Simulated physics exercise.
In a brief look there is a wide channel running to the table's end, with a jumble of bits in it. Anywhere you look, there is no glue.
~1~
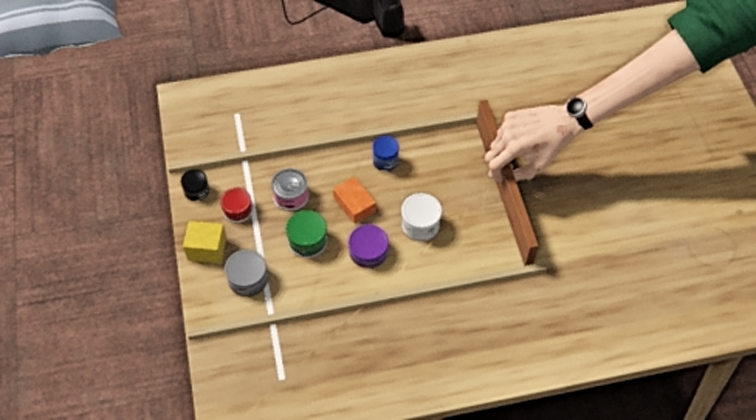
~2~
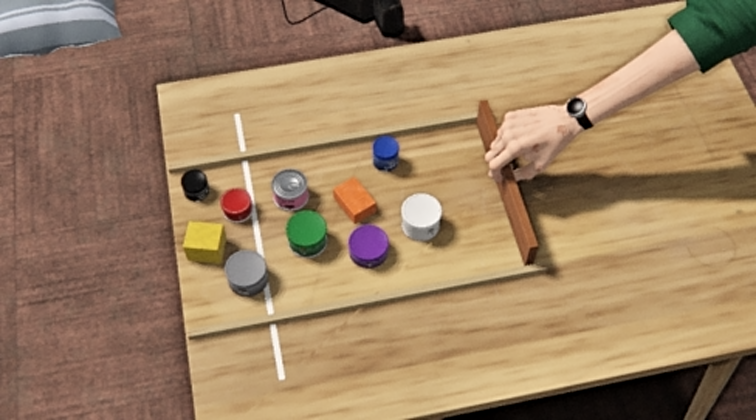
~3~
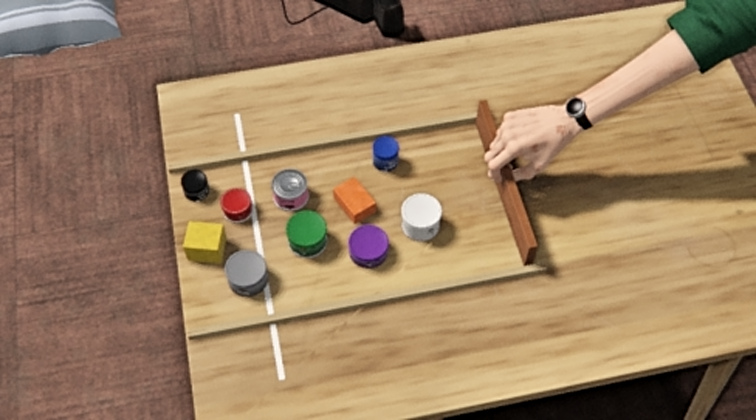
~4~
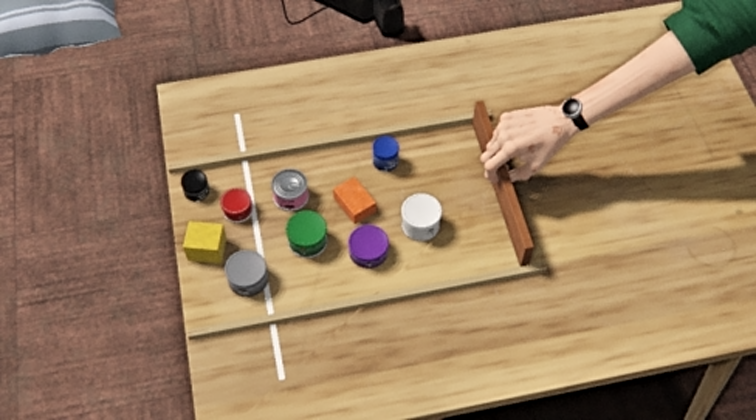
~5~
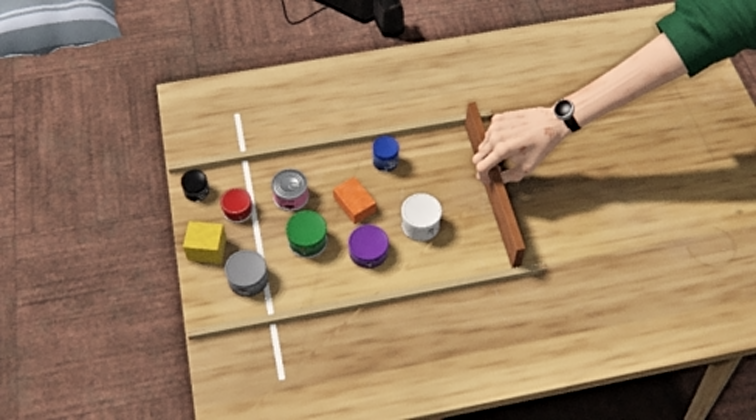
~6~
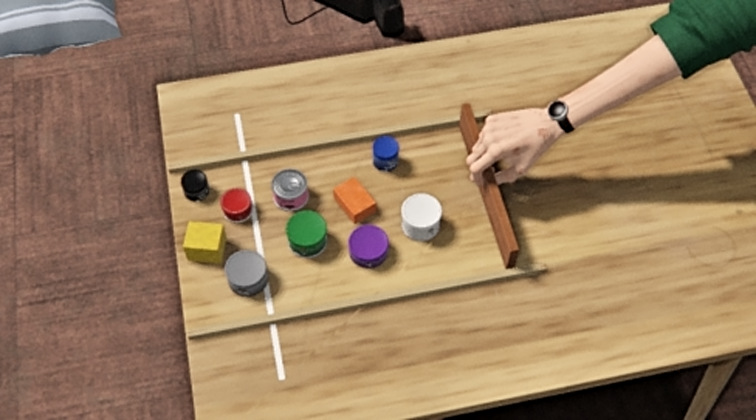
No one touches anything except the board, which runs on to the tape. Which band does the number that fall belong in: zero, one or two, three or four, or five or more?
Once it stops, the band for pieces knocked off is one to two, pretty clearly.
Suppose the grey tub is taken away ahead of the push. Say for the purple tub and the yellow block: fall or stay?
So the purple tub is still there and the yellow block goes off the edge.
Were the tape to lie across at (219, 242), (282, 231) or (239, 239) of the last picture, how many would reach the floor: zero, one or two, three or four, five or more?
So, going place by place, I'd say at least five; none; one or two.
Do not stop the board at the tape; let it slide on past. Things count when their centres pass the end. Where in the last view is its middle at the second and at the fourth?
The first one at (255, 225), the next at (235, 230).
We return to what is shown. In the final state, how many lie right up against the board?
Contact count: 4.
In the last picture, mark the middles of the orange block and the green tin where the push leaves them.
The orange block comes to rest close to (241, 214), while the green tin rests close to (200, 244).
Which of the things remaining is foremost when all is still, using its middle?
That would be the red tin.
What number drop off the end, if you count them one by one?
Count of fallen: 1.
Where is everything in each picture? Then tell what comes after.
In the first frame, black tub (195, 186); yellow block (205, 242); grey tub (247, 274); board (505, 181); tape (258, 236).
In the second frame, yellow block (205, 243); red tin (237, 205).
In the third frame, grey tub (247, 274); board (505, 181).
In the fourth frame, black tub (195, 186); white pot (421, 218).
In the fifth frame, yellow block (205, 243); purple tub (369, 247).
In the sixth frame, black tub (195, 186); yellow block (205, 243); grey tub (247, 274); board (487, 184); tape (258, 236).
Soon after, none off yet; black tub at rest near (195, 186); yellow block at rest near (205, 243); grey tub at rest near (247, 274).
By the end, the number that fall off is one or two; fallen, yellow block.
